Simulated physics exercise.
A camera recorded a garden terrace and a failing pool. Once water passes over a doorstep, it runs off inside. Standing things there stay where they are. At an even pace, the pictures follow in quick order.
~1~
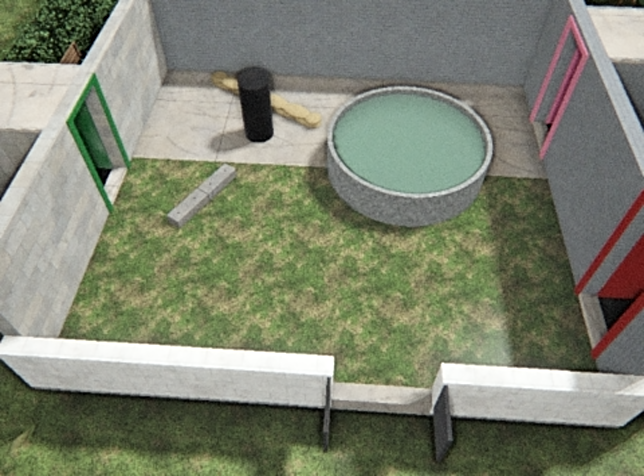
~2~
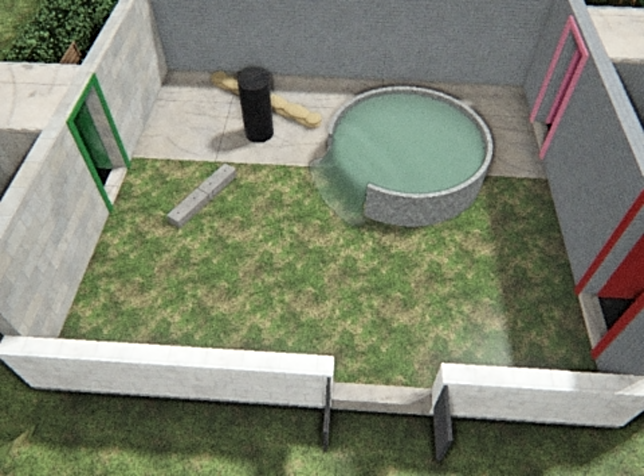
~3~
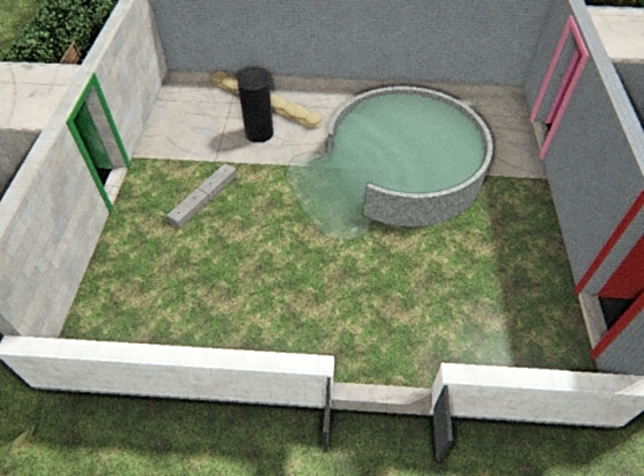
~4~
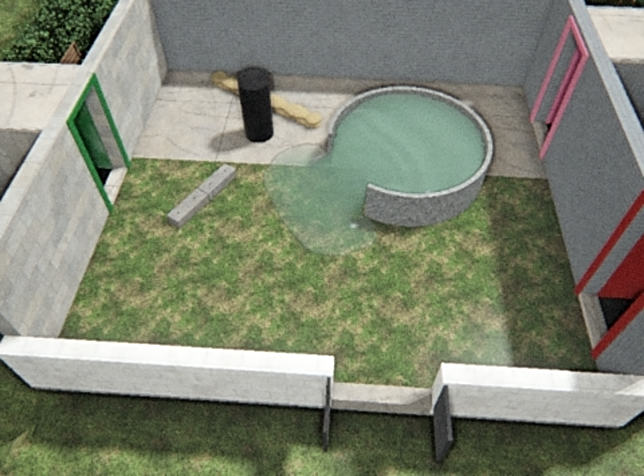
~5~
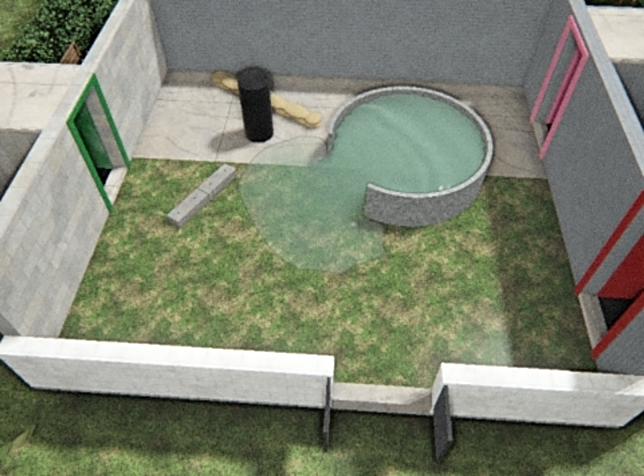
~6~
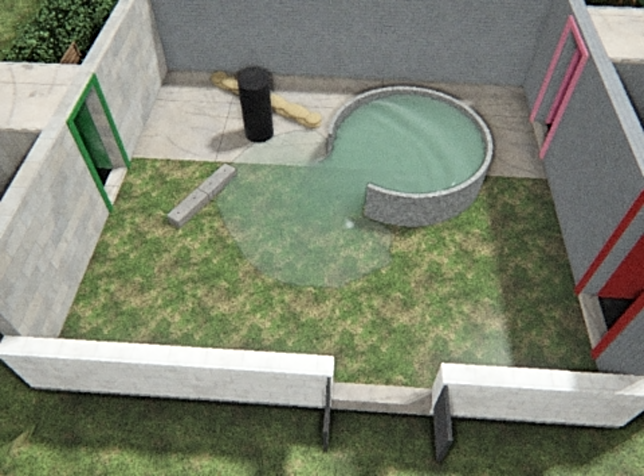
A round, grey-walled pool of green water stands at the back right of a walled grass terrace, seen from high above by a still camera. A black cylinder and a tan plank-like piece lie beyond grey blocks at left, with a green doorway left, pink and red ones right, and a front gap. The pool's front-left wall opens, and water pours out, fanning steadily left and forward over the grass.
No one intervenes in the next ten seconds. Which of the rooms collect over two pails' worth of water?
In the end the green door lets in beyond two buckets. The red door keeps it to two buckets. The pink door keeps it to two buckets.
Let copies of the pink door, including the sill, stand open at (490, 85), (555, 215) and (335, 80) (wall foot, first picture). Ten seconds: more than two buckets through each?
So it goes runs below, then runs below, then runs below.
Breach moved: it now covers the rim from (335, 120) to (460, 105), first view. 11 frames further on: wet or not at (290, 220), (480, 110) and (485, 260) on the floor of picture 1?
Untouched, soaked, untouched.
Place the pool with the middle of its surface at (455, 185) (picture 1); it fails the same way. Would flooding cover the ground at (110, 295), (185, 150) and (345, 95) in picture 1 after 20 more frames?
My reading is hit by the flood first, missed by the flood next and missed by the flood last.
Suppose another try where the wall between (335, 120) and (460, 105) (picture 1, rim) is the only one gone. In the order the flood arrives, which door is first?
It's the pink door that is reached before the others.
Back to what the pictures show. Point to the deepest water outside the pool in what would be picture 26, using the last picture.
I'd go with (49, 362) as the deepest place.
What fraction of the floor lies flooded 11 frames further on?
Near 40 in a hundred.
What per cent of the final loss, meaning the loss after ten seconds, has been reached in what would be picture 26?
Near 0 in a hundred.
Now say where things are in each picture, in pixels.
The round pool at (409, 140) is whole and still, in the first frame.
The front is at (319, 160), out from the gap at (340, 181), in the second frame.
Water pours out at (340, 183) and has run to (296, 161), in the third frame.
The front is at (280, 158), out from the gap at (340, 184), in the fourth frame.
The front is at (245, 178), out from the gap at (340, 184), in the fifth frame.
Water pours out at (340, 184) and has run to (220, 195), in the sixth frame.
A moment on, water covers 25 % of the floor; the green door not reached, the red door not reached, the pink door not reached.
Next, water covers 40 % of the floor; the green door not reached, the red door not reached, the pink door not reached.
Then, water covers 55 % of the floor; the green door wet at the sill, nothing in, the red door not reached, the pink door not reached.
Later, water covers 65 % of the floor; the green door under two buckets in, the red door not reached, the pink door not reached.
In the end, water covers 85 % of the floor; the green door over two buckets in, the red door wet at the sill, nothing in, the pink door not reached.
